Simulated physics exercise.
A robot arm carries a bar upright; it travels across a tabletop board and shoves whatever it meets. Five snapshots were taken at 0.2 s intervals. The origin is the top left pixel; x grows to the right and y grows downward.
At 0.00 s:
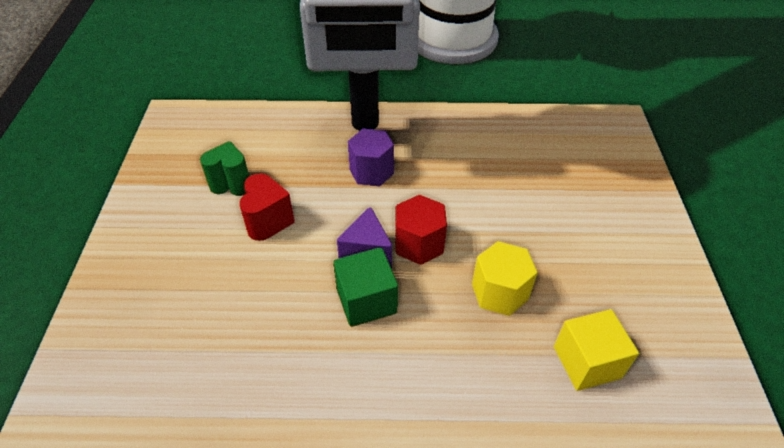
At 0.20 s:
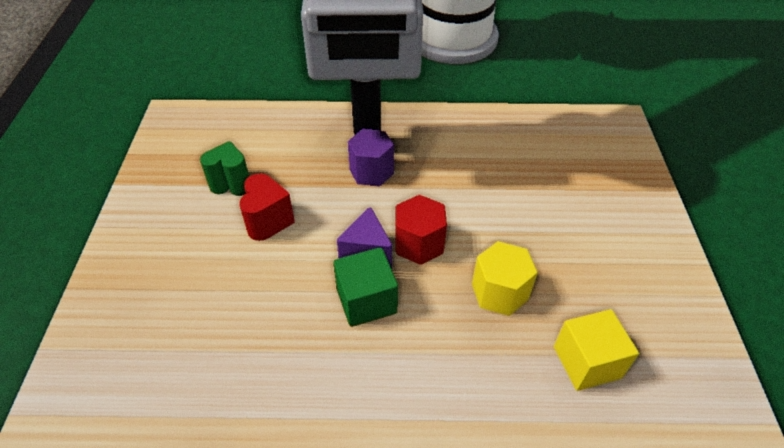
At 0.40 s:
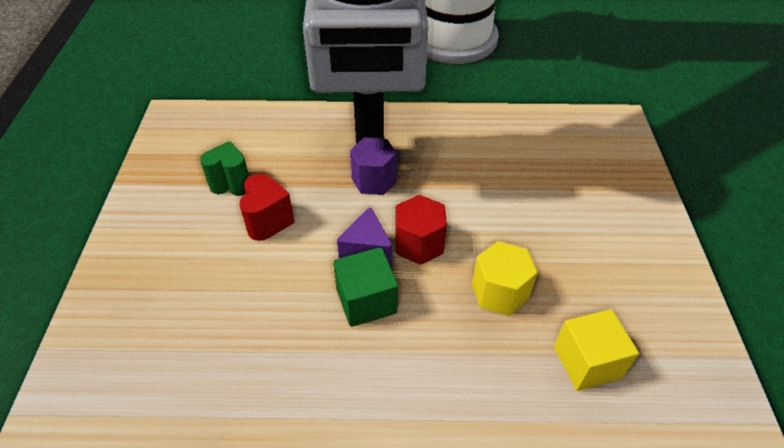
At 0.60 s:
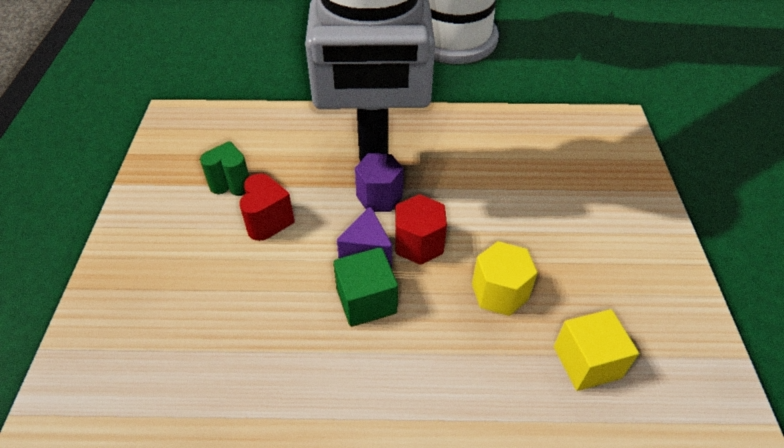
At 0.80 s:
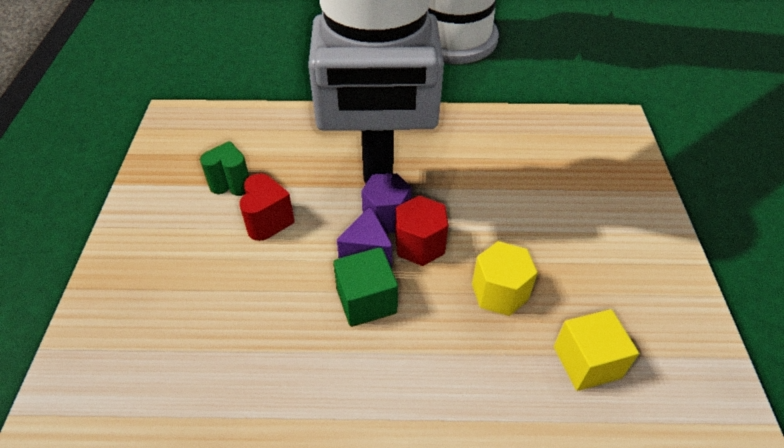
Black bar of a robot arm pushing a purple hexagonal block down the wooden board toward the purple triangle and red hexagon.
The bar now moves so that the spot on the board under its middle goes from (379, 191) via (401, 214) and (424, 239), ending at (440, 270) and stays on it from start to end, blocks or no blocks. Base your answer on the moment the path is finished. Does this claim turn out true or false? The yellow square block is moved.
It is false.
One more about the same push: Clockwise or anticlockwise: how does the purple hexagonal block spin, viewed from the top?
The block turns clockwise.
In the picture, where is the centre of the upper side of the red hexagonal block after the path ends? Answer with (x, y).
Answer: (456, 278).
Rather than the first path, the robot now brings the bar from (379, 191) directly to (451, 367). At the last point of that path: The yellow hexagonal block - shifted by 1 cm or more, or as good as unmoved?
That block slides.
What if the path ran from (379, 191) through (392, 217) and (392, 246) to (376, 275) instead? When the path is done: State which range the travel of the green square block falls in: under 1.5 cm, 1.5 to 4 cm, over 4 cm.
It ends 1.5 to 4 cm away.
What follows on the original path. One third of the way, bar at (402, 202); purple hexagonal block at (399, 214), turned 10° clockwise; red hexagonal block at (439, 239), turned 25° anticlockwise.
Two thirds of the way, bar at (425, 227); purple hexagonal block at (408, 239), turned 50° clockwise; red hexagonal block at (454, 267), turned 60° anticlockwise; yellow hexagonal block at (511, 266).
At the end, bar at (441, 258); purple hexagonal block at (403, 259), turned 95° clockwise; red hexagonal block at (456, 278), turned 90° anticlockwise; yellow hexagonal block at (511, 266); yellow square block still.
